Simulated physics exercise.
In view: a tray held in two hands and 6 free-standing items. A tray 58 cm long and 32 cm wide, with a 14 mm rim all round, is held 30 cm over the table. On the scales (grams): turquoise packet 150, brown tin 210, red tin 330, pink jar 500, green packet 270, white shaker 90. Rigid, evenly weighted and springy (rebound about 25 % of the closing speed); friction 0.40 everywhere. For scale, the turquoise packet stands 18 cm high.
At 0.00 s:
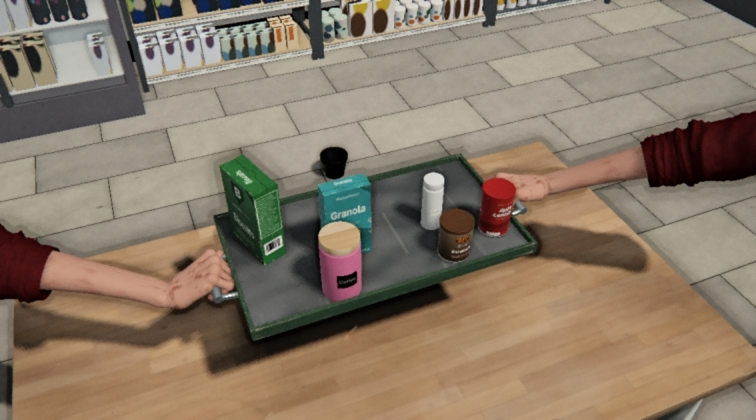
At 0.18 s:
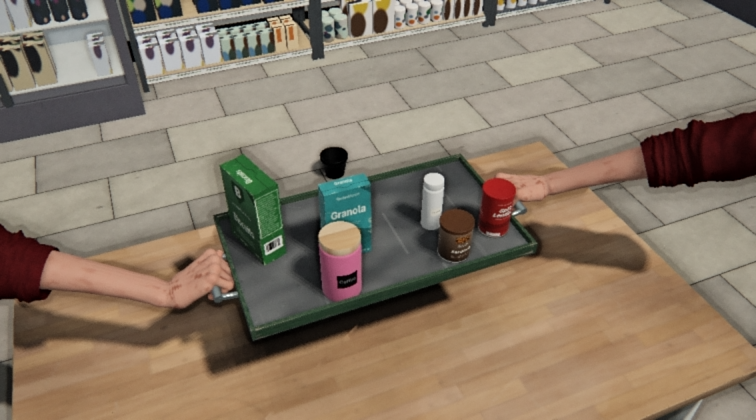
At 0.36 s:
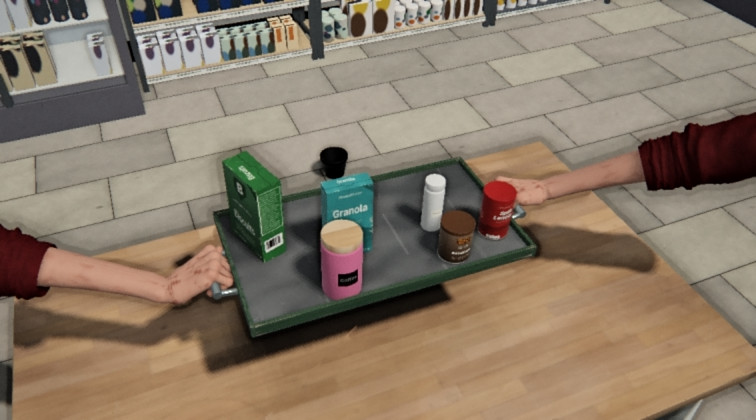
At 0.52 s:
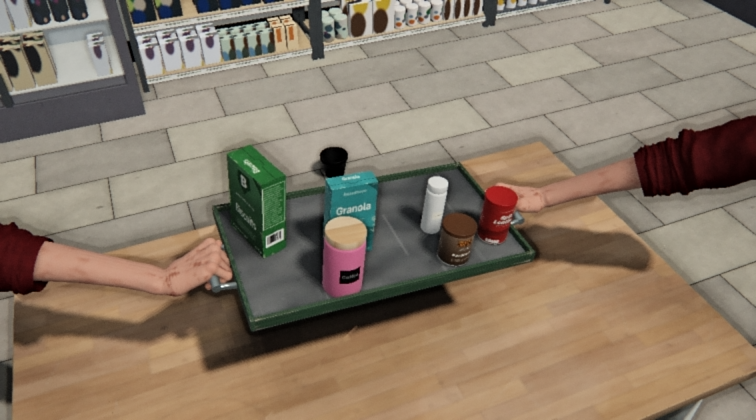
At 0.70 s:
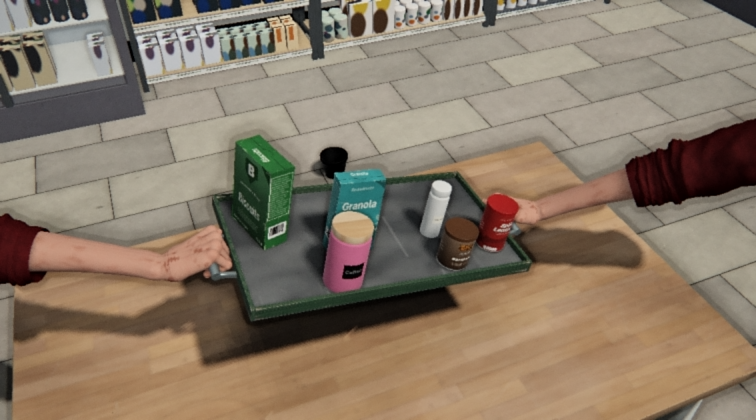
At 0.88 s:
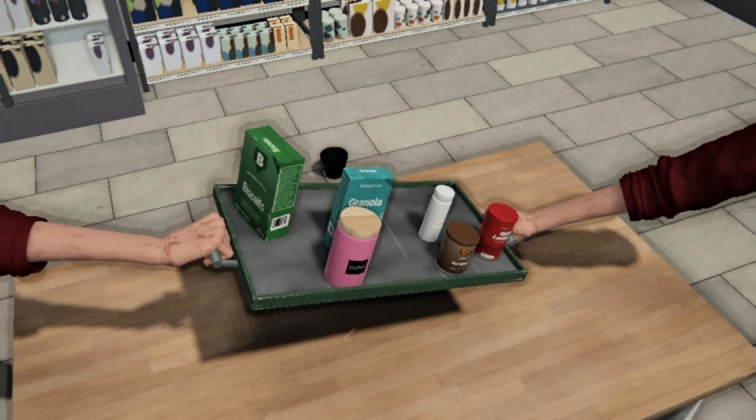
At the start, two hands hold a green-rimmed tray level above a wooden table, carrying a green packet, turquoise packet, pink jar, white shaker, brown tin and red tin. The hands then gradually tilt the tray, right edge down, and the items lean rightward with it, staying in nearly the same spots.
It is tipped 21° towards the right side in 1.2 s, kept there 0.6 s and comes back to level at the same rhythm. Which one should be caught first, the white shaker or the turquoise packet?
The first of the two, the white shaker.
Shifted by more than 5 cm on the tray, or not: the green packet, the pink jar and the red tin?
The green packet ends elsewhere; the pink jar stays put; the red tin keeps its place.
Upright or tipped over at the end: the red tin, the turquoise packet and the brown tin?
The red tin stays upright; the turquoise packet is still upright; the brown tin is still upright.
After 1.38 s, tilt 21°, right edge down; white shaker tipped 44° from how it sat near (455, 220); green packet tipped 45° from how it sat.
After 1.48 s, tilt 21°, right edge down; white shaker on its side near (466, 234); green packet on its side.
After 1.78 s, tilt 21°, right edge down; white shaker on its side near (466, 233); turquoise packet slid 4 cm near (381, 211); green packet on its side.
After 2.38 s, tilt 14°, right edge down; white shaker on its side near (471, 226); turquoise packet slid 9 cm near (400, 211); green packet on its side.
At rest (3.6 s), tipped over on the tray, green packet and white shaker; not toppled but over 5 cm from the start, turquoise packet; the other 3 in place, give or take 5 cm. Seen from the same camera at the end, white shaker near (474, 206), turquoise packet near (391, 211). White shaker went at 1.36 s; turquoise packet was never lost.
